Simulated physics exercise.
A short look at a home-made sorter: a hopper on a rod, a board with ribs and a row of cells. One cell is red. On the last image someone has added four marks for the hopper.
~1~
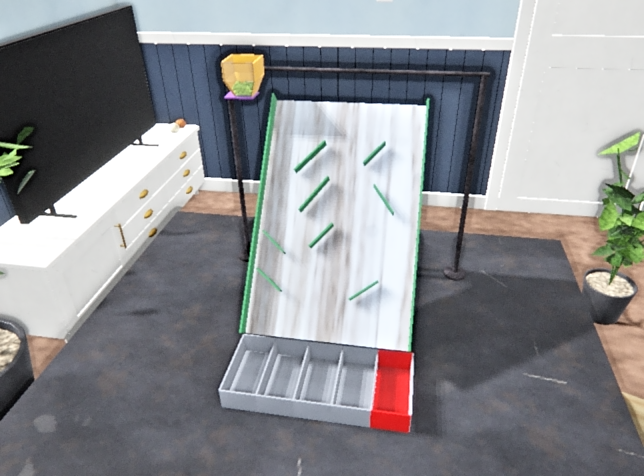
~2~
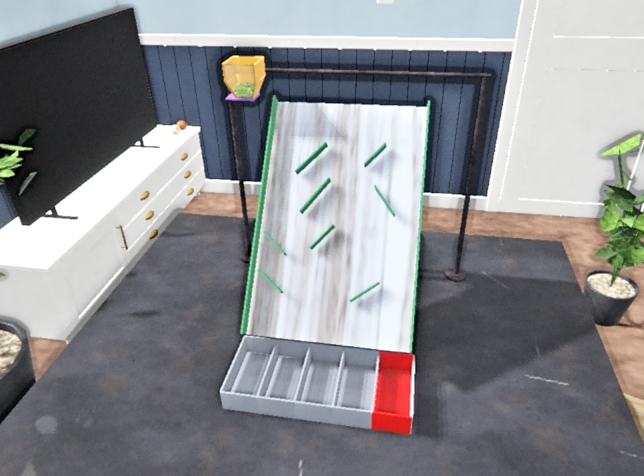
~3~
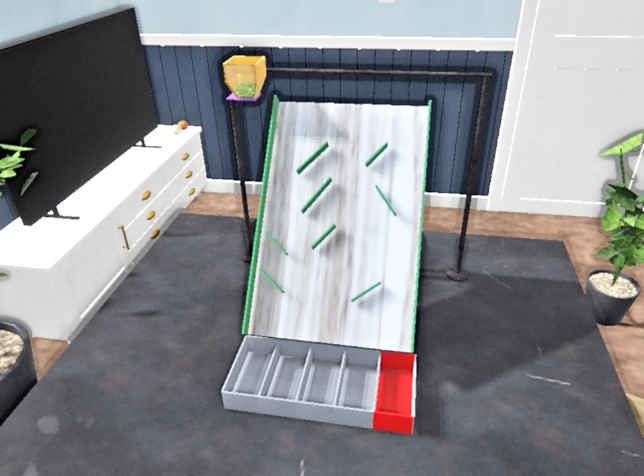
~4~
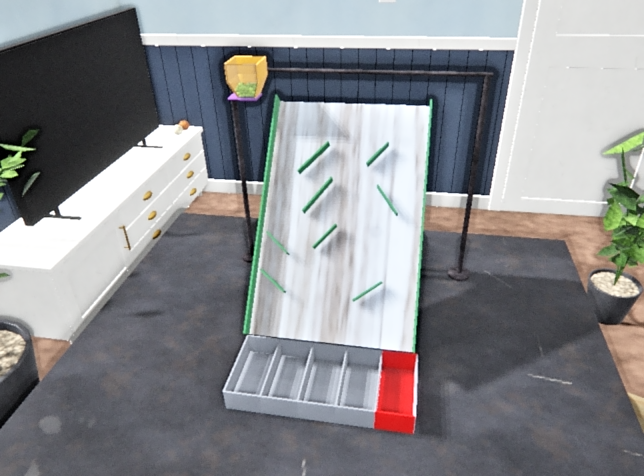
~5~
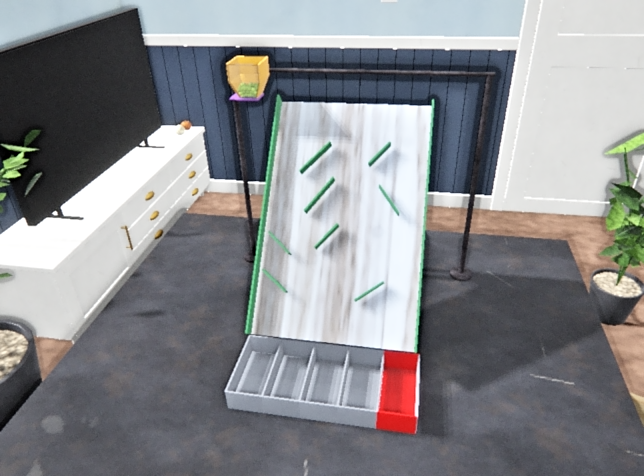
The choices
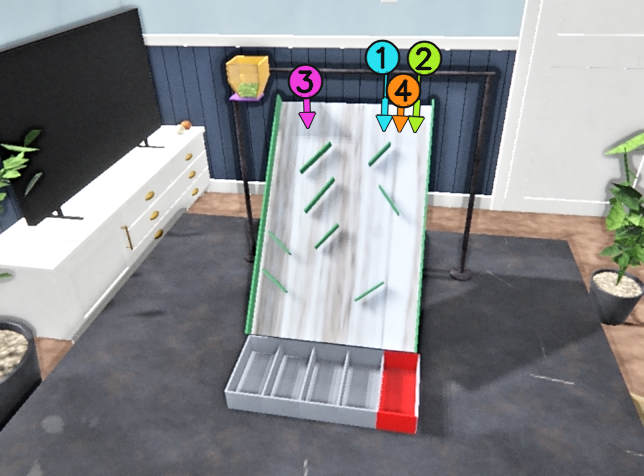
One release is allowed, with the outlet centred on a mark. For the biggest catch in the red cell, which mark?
Go for 2.
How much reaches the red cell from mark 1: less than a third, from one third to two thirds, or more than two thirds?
It is less than a third.
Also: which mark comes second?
Here it is mark 4.
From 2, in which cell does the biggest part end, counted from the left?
It is the fifth one.
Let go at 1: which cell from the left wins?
The second.
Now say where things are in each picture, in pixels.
In the first picture, hopper near (245, 88), dried peas, door shut.
In the second picture, ribs (295, 171) to (326, 142), (364, 164) to (386, 142), (300, 211) to (329, 177).
In the third picture, ribs (376, 185) to (396, 214), (265, 231) to (286, 253), (311, 247) to (335, 224).
In the fourth picture, ribs (260, 269) to (283, 291), (352, 300) to (382, 281).
In the fifth picture, red cell near (396, 421), number 5 of 5 from the left.
On the marked copy, mark 1 meets the board at (384, 125); mark 2 meets the board at (415, 126); mark 3 meets the board at (307, 122); mark 4 meets the board at (399, 125).
With 1, close to a quarter in the red cell, the bulk in other cells, only a few outside the box.
With 2, all but a few in the red cell, a small share in other cells.
With 3, none at all in the red cell, all but a few in other cells, only a few outside the box.
With 4, the bulk in the red cell, close to a quarter in other cells, only a few outside the box.
